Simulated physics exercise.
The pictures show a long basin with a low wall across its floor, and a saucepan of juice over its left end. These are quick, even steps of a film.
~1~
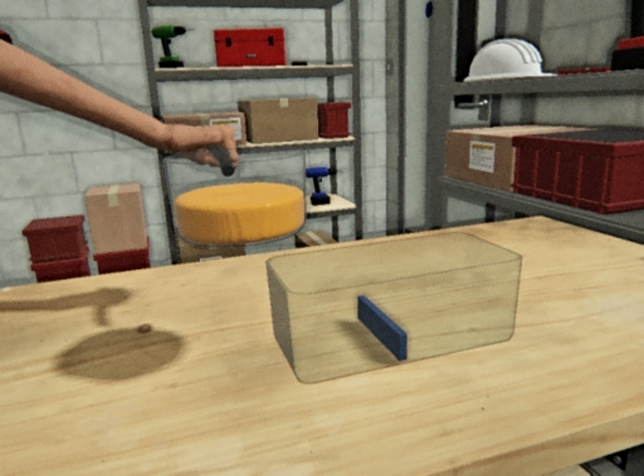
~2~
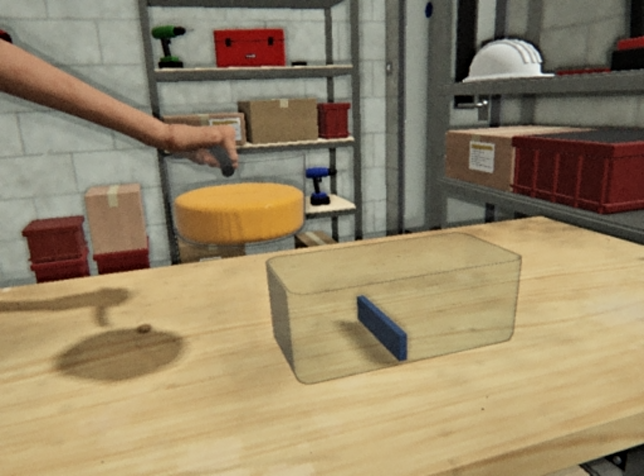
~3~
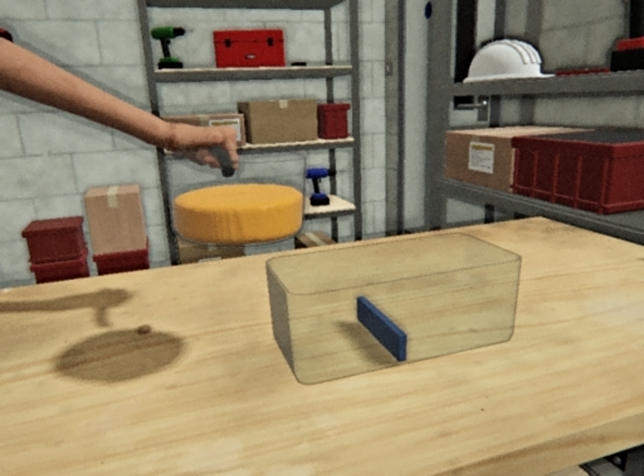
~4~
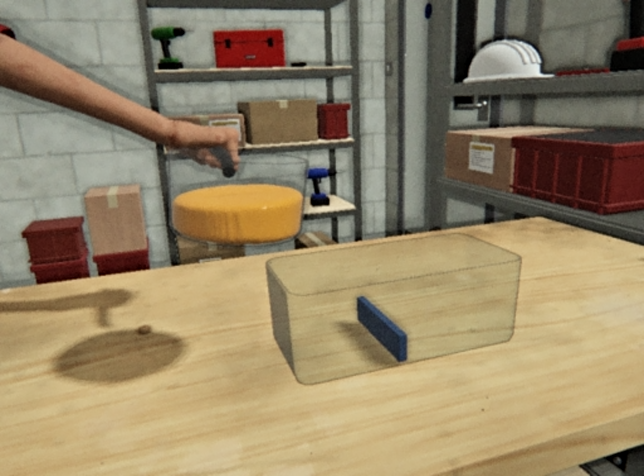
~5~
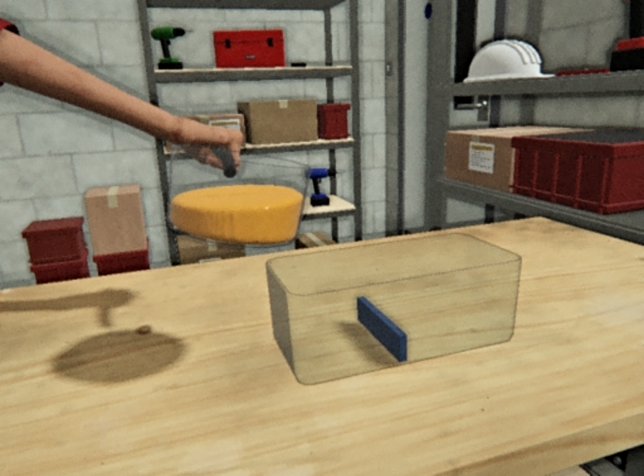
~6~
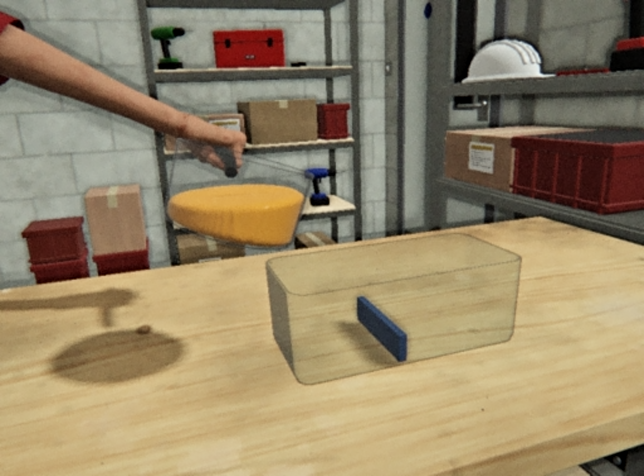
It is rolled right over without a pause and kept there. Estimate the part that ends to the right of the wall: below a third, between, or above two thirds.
The share right of the wall is less than a third.
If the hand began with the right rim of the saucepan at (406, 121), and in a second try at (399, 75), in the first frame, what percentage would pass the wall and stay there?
Near 95 % and 95 %.
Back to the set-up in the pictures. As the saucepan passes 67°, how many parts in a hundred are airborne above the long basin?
Roughly 20 in a hundred.
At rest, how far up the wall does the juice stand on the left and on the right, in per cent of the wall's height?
The left part 100 per cent, the right part 10.
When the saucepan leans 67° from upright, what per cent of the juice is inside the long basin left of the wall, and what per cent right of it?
Left: 5 %. Right: 0 %.
A moment on, the saucepan is tipped part way and 74 per cent is still to pour, 6 is left of the wall and 0 right of it.
Next, the saucepan is tipped on its side and 23 per cent is still to pour, 65 is left of the wall and 2 right of it.
Then the saucepan is tipped on its side and 4 per cent is still to pour, 88 is left of the wall and 6 right of it.
Later the saucepan is tipped on its side and 0 per cent is still to pour, 90 is left of the wall and 9 right of it.
In the end 91 per cent lies left of the wall, 9 right of it and 0 outside.
